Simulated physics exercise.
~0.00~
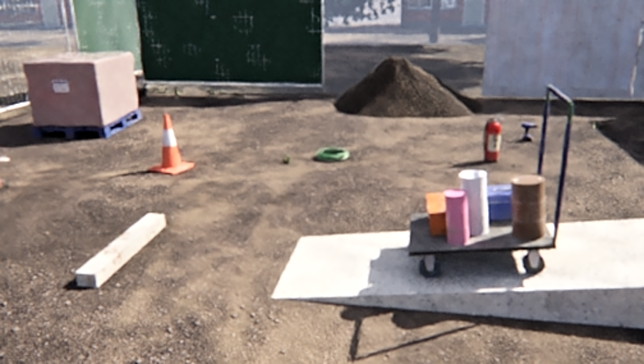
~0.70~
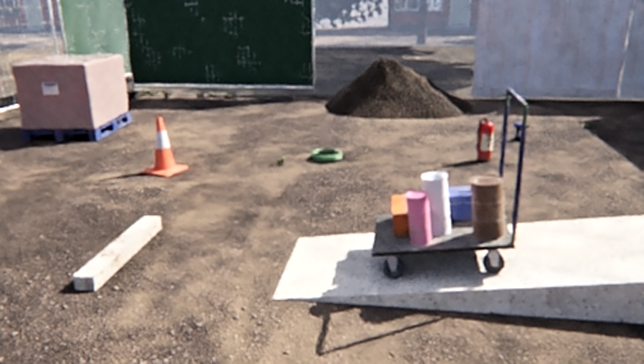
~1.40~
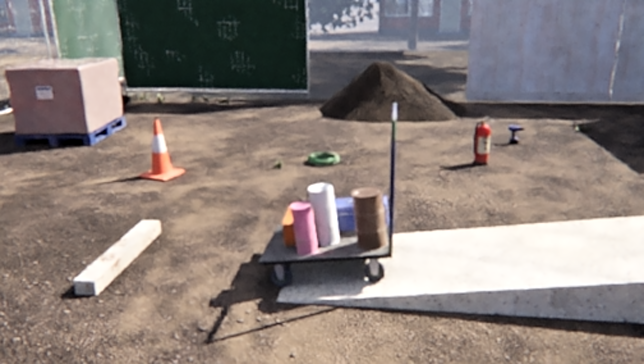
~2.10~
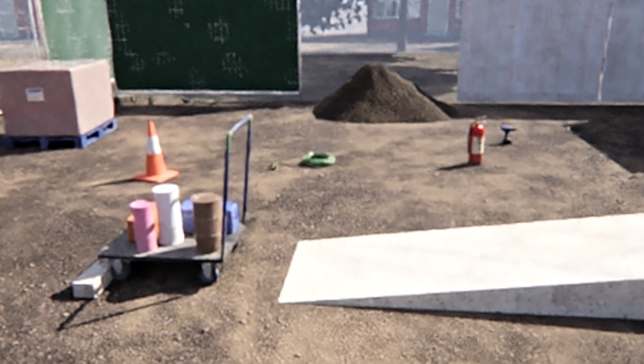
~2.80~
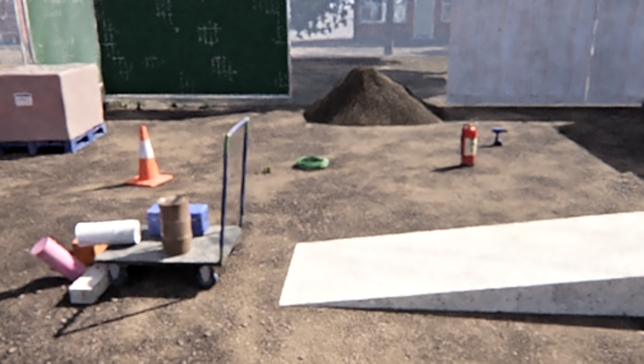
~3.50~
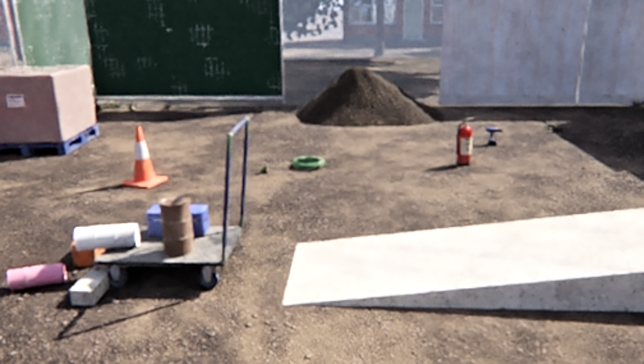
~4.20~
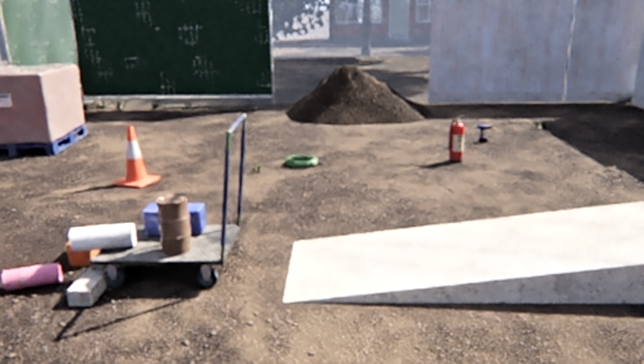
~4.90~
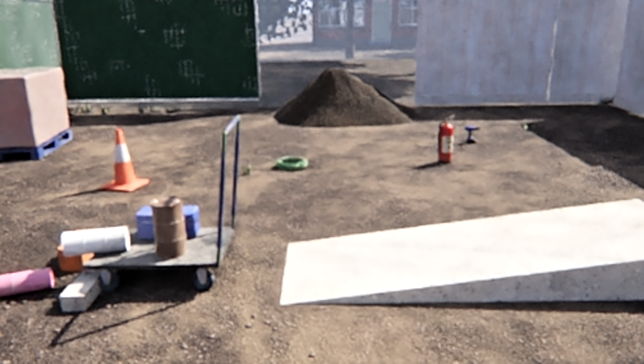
A loaded trolley rolls down a ramp, hits a kerb, and spills pink and orange items.
